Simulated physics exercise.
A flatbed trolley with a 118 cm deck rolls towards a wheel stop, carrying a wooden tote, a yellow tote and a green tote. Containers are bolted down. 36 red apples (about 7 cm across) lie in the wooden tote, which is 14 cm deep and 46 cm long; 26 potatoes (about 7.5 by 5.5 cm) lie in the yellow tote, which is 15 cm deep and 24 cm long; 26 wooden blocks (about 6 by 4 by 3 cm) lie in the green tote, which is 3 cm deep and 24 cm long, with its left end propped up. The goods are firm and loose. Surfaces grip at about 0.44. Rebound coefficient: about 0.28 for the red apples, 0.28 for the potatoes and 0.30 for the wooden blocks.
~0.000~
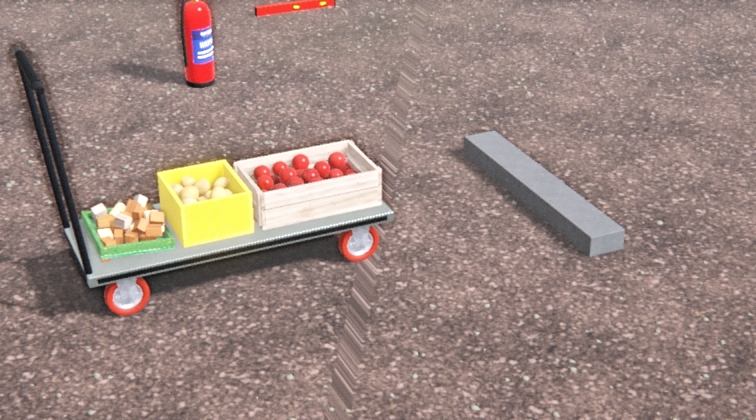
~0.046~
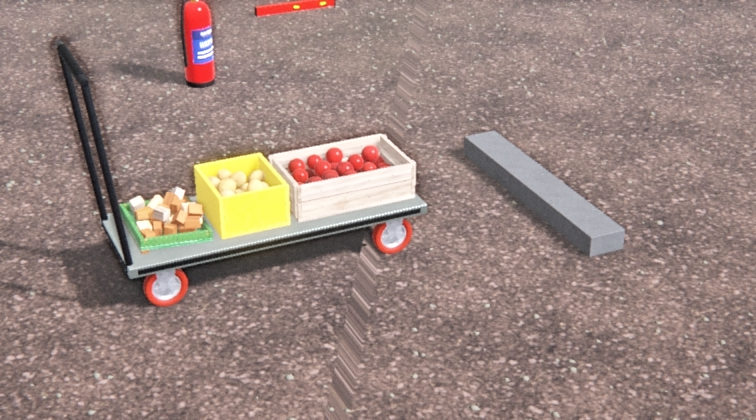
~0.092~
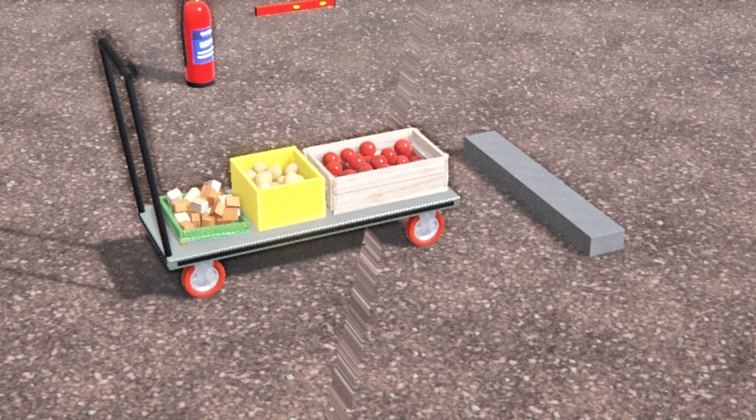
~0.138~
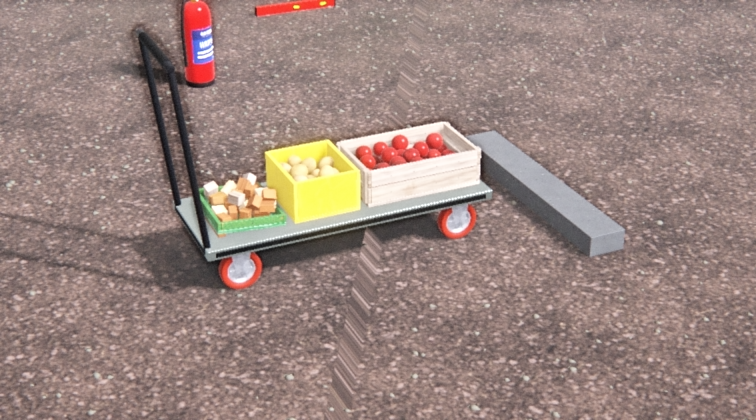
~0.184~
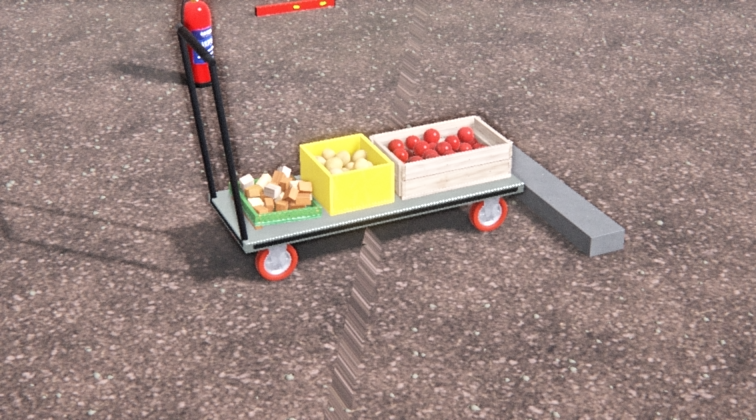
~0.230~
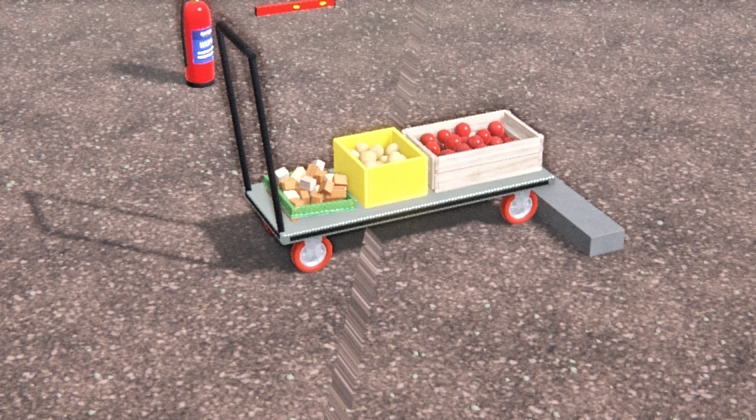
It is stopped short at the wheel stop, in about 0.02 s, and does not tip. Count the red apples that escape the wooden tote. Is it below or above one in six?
Under a sixth of the red apples leave the wooden tote.
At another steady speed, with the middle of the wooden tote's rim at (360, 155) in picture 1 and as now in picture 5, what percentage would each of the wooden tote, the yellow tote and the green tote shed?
Then wooden tote 0, yellow tote 0, green tote 20 per cent.
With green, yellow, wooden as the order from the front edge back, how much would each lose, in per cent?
Then wooden tote 10, yellow tote 10, green tote 50 per cent.
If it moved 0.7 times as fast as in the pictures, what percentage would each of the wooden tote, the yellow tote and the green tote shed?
Then wooden tote 0, yellow tote 0, green tote 30 per cent.
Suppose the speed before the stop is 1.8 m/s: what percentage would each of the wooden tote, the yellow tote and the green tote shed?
Then wooden tote 0, yellow tote 0, green tote 20 per cent.
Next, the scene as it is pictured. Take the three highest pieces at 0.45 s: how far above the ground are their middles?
About 58 cm.
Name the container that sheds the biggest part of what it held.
The green tote.
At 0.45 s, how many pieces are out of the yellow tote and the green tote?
About: Yellow tote 2, green tote 6.
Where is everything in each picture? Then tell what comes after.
In the first frame (places track the rim corner closest to us here), wooden tote (264, 194); green tote (104, 247); 75 cm to go; all still inside.
Wooden tote (300, 186); green tote (144, 239); 61 cm to go, in the second frame.
Wooden tote (336, 179); green tote (183, 231); 46 cm to go, in the third frame.
Wooden tote (371, 172); green tote (221, 223); 32 cm to go, in the fourth frame.
Wooden tote (405, 165); green tote (258, 215); 17 cm to go, in the fifth frame.
Wooden tote (438, 158); green tote (295, 207); stopping; all still inside, in the sixth frame.
After 0.33 s, the wooden tote has all 36, the yellow tote has all 26 and the green tote is down by 1 of 26.
After 0.45 s, the wooden tote has all 36, the yellow tote is down by 2 of 26 and the green tote is down by 6 of 26.
After 0.68 s, the wooden tote is down by 3 of 36, the yellow tote is down by 4 of 26 and the green tote is down by 7 of 26.
Final count (at 1.18 s), the wooden tote is down by 3 of 36, the yellow tote is down by 4 of 26 and the green tote is down by 7 of 26. Asked share, 3 of 36, 8 per cent.
